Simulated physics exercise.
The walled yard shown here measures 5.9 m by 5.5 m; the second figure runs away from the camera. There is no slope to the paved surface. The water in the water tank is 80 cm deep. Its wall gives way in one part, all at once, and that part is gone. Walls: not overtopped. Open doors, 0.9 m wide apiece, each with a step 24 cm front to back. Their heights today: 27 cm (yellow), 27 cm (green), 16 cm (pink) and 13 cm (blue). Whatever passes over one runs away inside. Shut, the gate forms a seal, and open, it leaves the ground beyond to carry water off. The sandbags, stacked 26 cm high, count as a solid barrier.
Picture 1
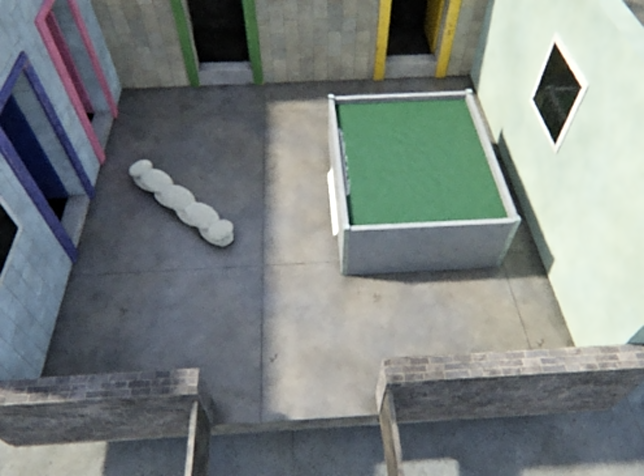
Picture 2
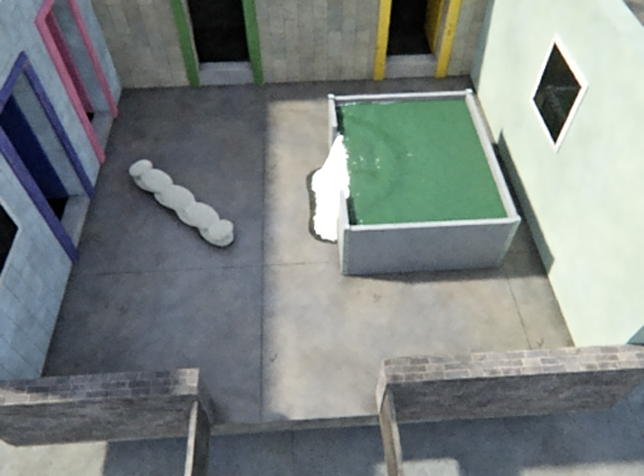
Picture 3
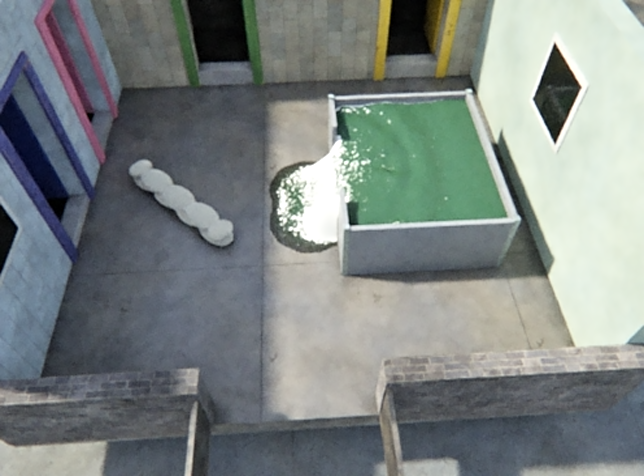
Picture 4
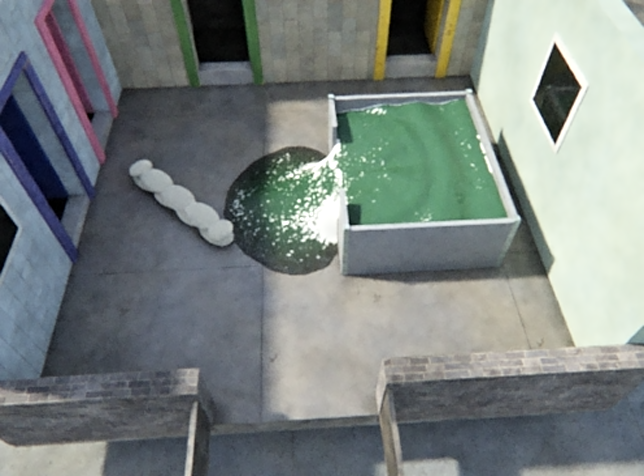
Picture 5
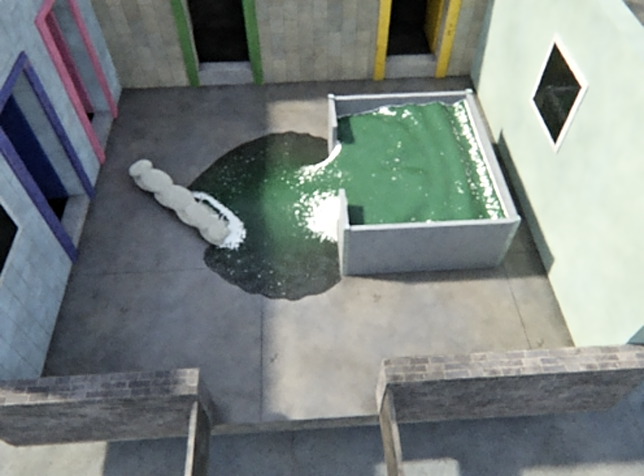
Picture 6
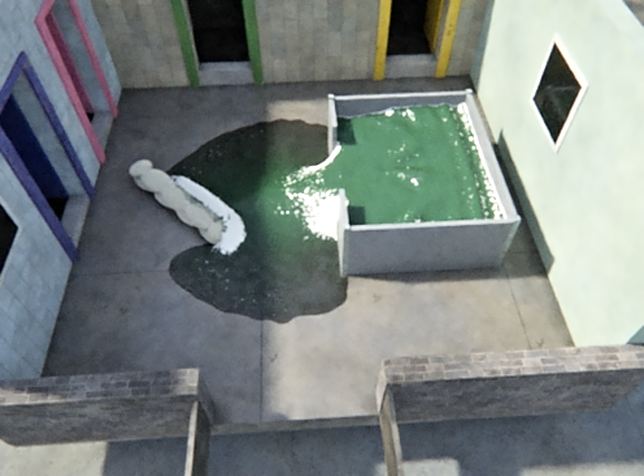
In a walled yard with colored door surrounds, a raised tank of green water stands beside a bare paved floor. Water bursts through a gap in its left side, foaming white, and spreads leftward in a widening dark pool that meets the stacked sandbags and curls around their lower end.
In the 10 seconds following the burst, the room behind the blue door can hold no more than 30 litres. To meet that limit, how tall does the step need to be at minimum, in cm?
At least 12 cm or so.
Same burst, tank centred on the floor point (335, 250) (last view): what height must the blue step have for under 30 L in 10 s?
A minimum of about 21 cm.
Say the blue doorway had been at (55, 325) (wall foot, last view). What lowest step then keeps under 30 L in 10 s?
Something near 14.0 cm.
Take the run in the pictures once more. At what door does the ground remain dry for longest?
Door: Yellow.
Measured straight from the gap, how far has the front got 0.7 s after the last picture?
4.2 metres.
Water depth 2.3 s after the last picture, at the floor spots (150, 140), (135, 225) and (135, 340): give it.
First 12, then 1, then 14 cm.
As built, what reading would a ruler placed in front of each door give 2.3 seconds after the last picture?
Door by door, in centimetres - yellow 0, green 14, pink 30, blue 8.
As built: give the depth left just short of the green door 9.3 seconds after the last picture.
A ruler would read roughly 9.5 cm.
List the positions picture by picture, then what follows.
In the first picture, the water tank at (414, 157) is whole and still, 80 cm deep; the blue door at (52, 172) is dry.
In the second picture, water pours out at (339, 187) and has run 0.3 m, to (315, 231); about 12 cm deep outside, 80 cm at the back.
In the third picture, the gap is at (339, 190), the front 0.8 m out at (279, 229); the back of the water tank holds 80 cm.
In the fourth picture, the front is at (230, 211), 1.5 m from the gap at (339, 191); 2.4 m2 of floor is wet, 78 cm left at the back.
In the fifth picture, the front is at (188, 197), 2.1 m from the gap at (339, 192); 4.0 m2 of floor is wet, 68 cm left at the back.
In the sixth picture, the gap is at (339, 190), the front 2.4 m out at (165, 179); the back of the water tank holds 67 cm; the blue door at (52, 172), 3.4 m from the gap, is still 1.3 m from the nearest water.
Then, 0.7 s after the last picture water covers 45 % of the floor, deepest (44 cm) near (327, 203); it has not reached the blue door.
Then, 2.3 s after the last picture water covers 55 % of the floor, deepest (36 cm) near (122, 92); 8 cm at the blue door, 0 litres in over its 13 cm step.
Then, 9.3 s after the last picture water covers 95 % of the floor, deepest (14 cm) near (555, 320); 8 cm at the blue door, 24 litres in over its 13 cm step.
At the blue door as built, the water peaked near 20 cm, 4.5 s after the last picture.
Run again over the same 10 s with other heights there, 41 litres in over 10.5 cm, 18 litres over 14 cm. The limit of 30 litres is kept from about 12 cm up.
